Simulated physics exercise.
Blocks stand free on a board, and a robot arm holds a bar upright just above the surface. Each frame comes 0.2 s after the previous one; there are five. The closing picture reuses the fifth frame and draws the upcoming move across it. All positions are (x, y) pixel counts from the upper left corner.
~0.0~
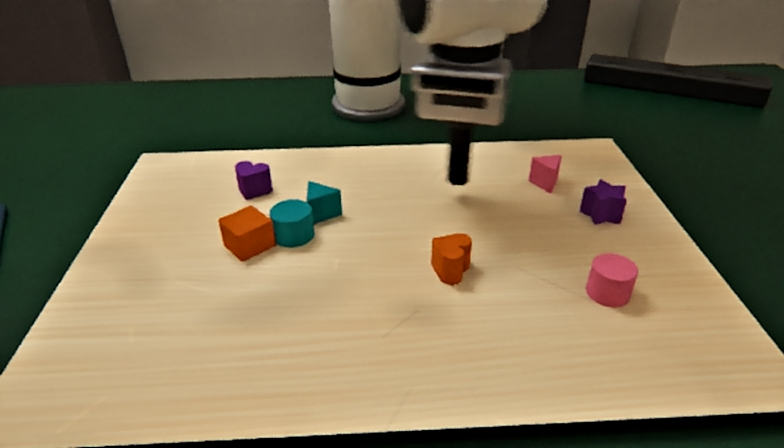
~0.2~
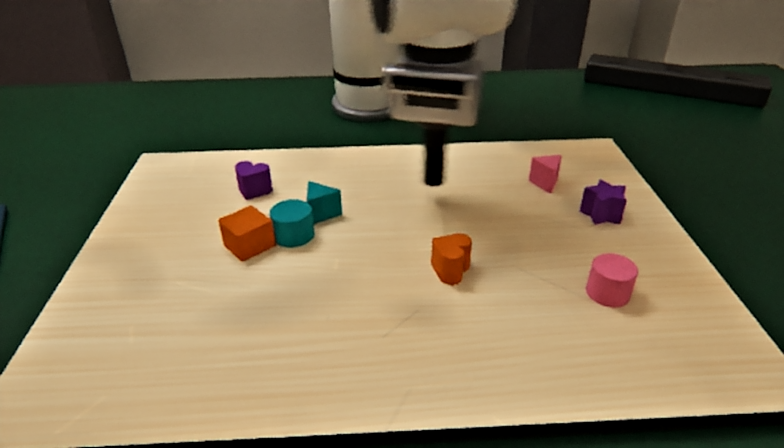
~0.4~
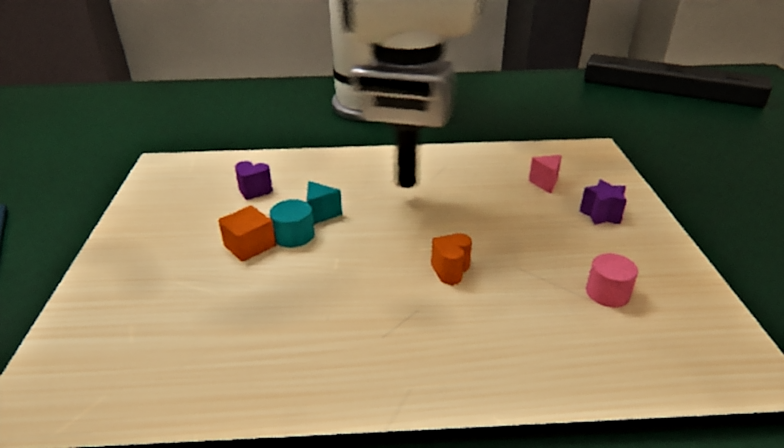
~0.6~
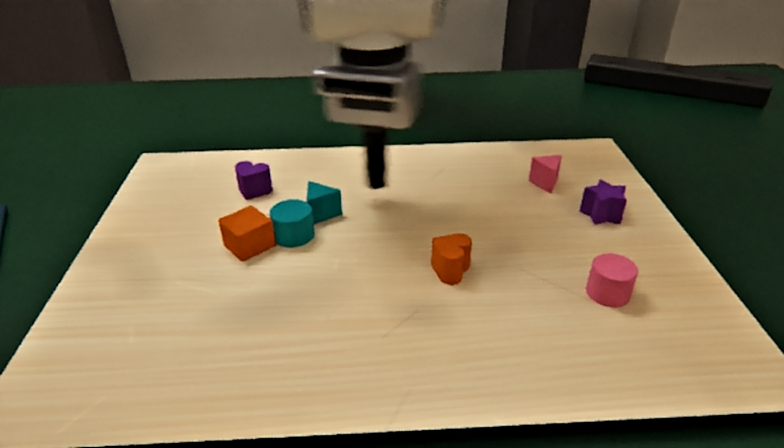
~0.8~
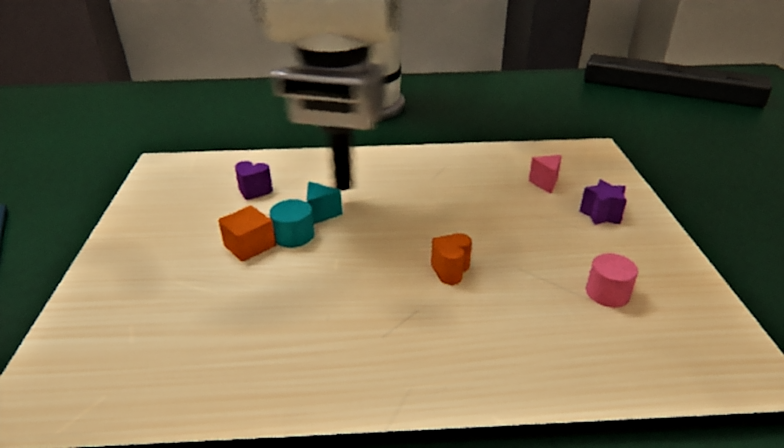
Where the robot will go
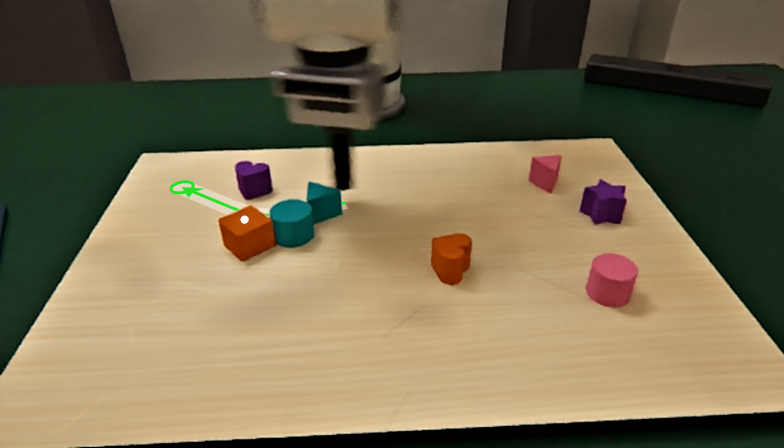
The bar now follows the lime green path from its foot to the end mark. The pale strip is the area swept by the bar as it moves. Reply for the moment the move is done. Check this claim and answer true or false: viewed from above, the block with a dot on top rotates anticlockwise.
It is false.
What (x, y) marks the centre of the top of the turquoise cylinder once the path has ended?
Answer: (284, 222).
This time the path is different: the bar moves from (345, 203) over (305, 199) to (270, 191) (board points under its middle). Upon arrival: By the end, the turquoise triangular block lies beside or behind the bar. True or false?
The statement is true.
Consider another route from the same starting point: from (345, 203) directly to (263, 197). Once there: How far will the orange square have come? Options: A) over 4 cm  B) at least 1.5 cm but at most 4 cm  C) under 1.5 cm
My pick is C.
Drawn move, from (345, 203) over (282, 215) and (225, 205) to (182, 187); the dot is on the orange square.
What follows on the original path. One third of the way, bar at (278, 197); orange square at (239, 223), turned 25° clockwise; turquoise cylinder at (284, 222); turquoise triangular block at (294, 202), turned 65° anticlockwise.
Two thirds of the way, bar at (221, 188); orange square at (239, 223), turned 25° clockwise; turquoise cylinder at (284, 222); turquoise triangular block at (294, 202), turned 65° anticlockwise.
At the end, bar at (178, 171); orange square at (239, 223), turned 25° clockwise; purple heart block still; turquoise cylinder at (284, 222); turquoise triangular block at (294, 202), turned 65° anticlockwise.
